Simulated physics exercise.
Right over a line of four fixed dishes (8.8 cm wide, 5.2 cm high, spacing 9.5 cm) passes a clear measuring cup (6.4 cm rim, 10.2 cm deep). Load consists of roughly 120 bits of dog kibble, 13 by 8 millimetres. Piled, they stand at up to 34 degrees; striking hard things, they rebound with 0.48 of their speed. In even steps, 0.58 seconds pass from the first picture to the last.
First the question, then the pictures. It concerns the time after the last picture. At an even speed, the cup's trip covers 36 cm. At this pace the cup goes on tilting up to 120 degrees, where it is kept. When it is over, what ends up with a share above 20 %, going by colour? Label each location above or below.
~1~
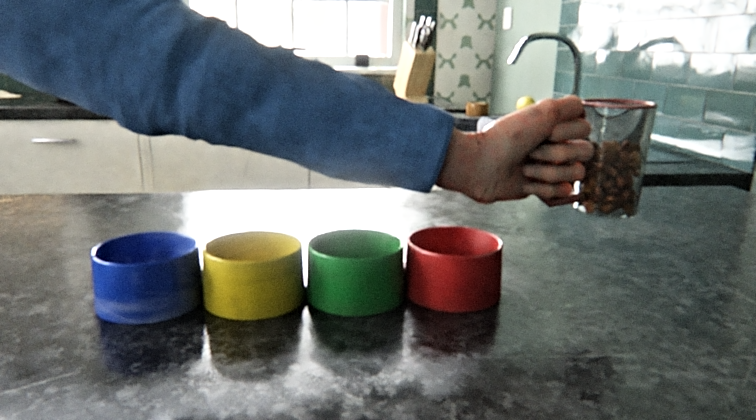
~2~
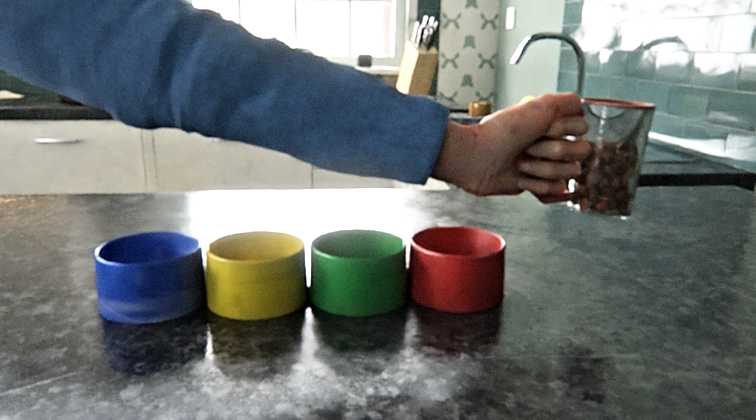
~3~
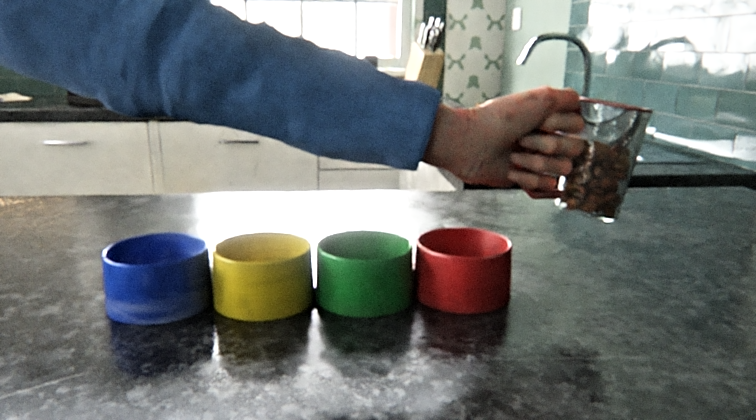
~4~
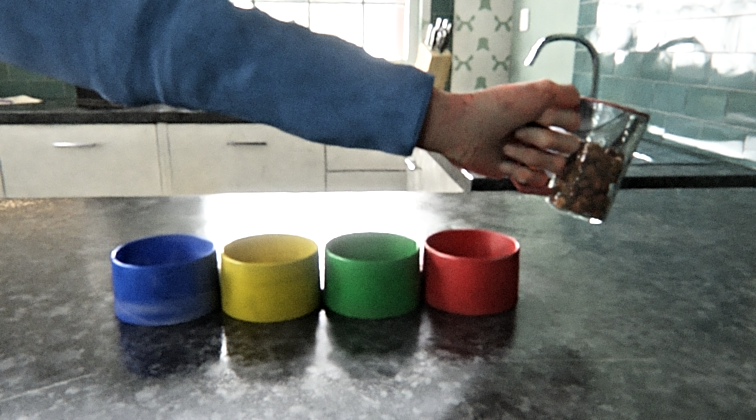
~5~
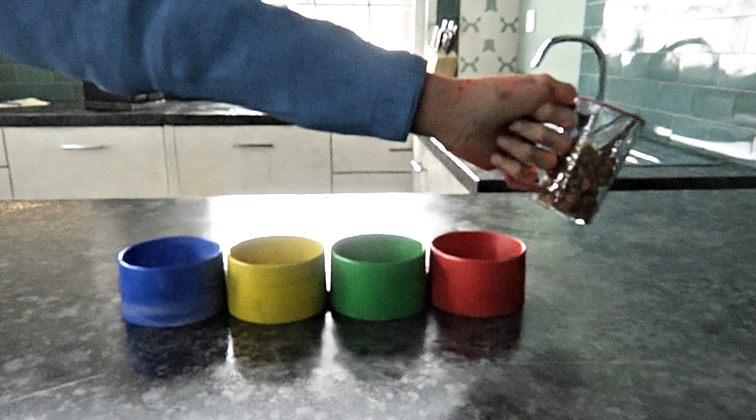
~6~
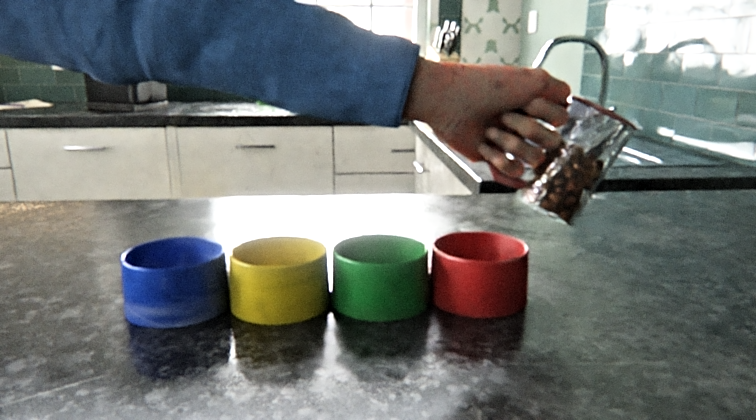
Labels - red dish: Below, blue dish: Below, green dish: Above, yellow dish: Below, counter: Below.
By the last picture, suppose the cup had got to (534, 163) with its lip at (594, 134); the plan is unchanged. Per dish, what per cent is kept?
Then red 0, blue 0, green 10, and yellow 80.
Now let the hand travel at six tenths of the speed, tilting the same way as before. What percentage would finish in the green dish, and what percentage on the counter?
Green 0, counter 10.
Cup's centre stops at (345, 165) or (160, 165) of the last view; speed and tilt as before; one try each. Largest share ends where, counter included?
On the first run most goes to green, and on the second to green.
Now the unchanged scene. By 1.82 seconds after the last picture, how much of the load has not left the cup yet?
Close to 70 % of the load.
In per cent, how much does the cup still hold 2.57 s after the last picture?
About 0 percent of the load.
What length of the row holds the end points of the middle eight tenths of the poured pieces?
I'd put it at close to 5 cm.
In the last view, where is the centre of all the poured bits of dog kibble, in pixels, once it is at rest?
(376, 282).
Then, 1.09 s after the last picture, tilt 84 degrees; cup holds 100 %.
Then, 1.82 s after the last picture, tilt 120 degrees; cup holds 70 %, green 30 %.
Then, 2.57 s after the last picture, tilt 120 degrees; cup holds 0 %, green 90 %, yellow 5 %.
In the end, red 0 %, blue 0 %, green 90 %, yellow 5 %, counter 5 %.
